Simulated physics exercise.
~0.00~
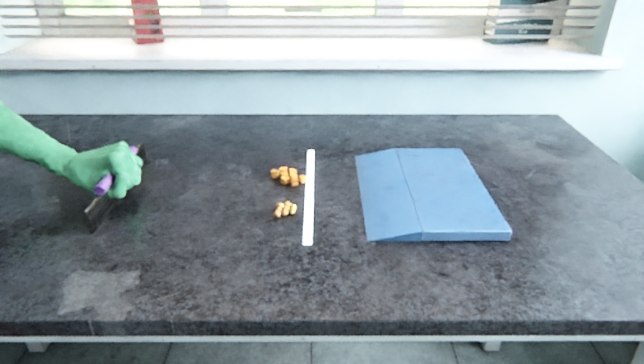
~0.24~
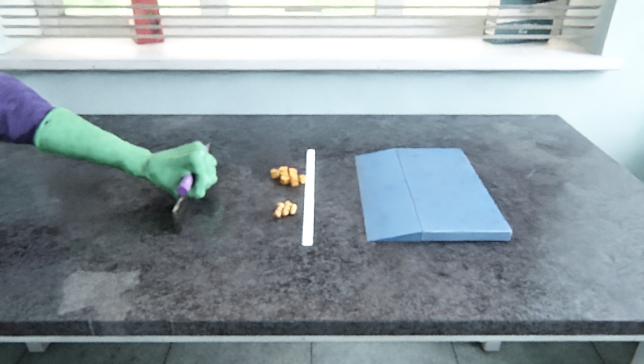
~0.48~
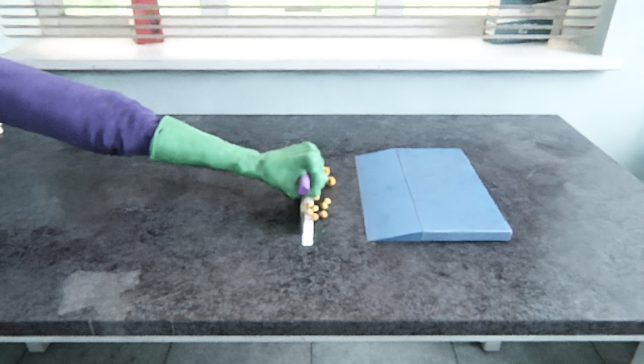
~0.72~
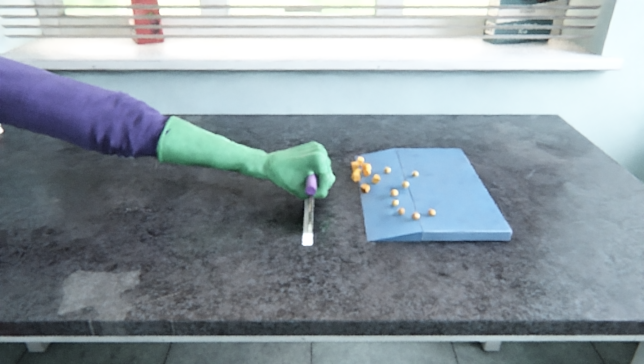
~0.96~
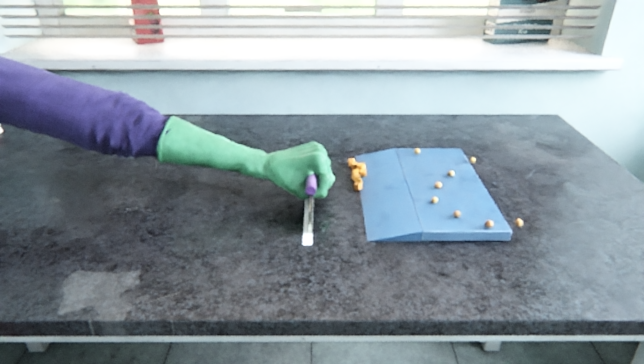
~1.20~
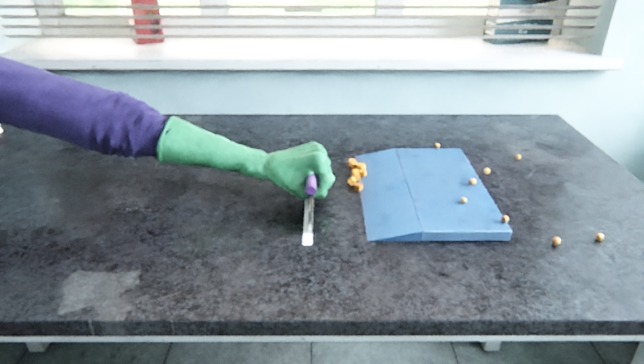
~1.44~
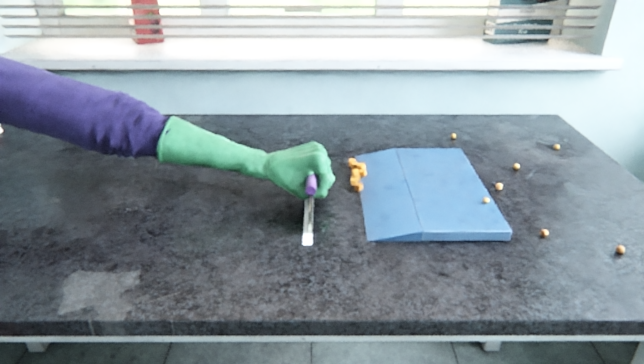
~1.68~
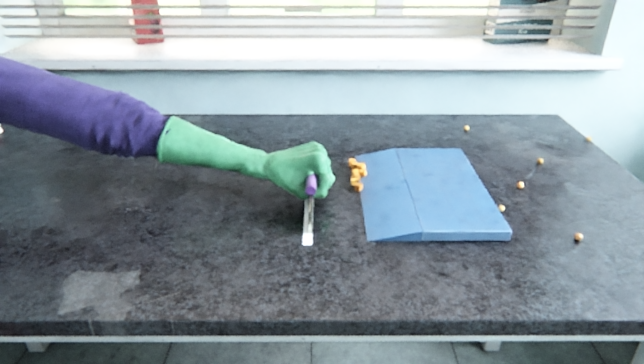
At the start, a green-gloved hand holds a scraper at the left of a dark table, while two heaps of small tan pieces sit just left of a strip of white tape, with a blue ramp and slab beyond. The hand pushes the scraper right and sweeps both heaps across the tape. It stops at the tape, and the pieces carry on without it. The front batch scatters up the ramp and over the slab, while the back batch bunches near the ramp's left edge. At the end, the front pieces lie on the table past the slab, and the back batch stays clustered at the ramp's foot.
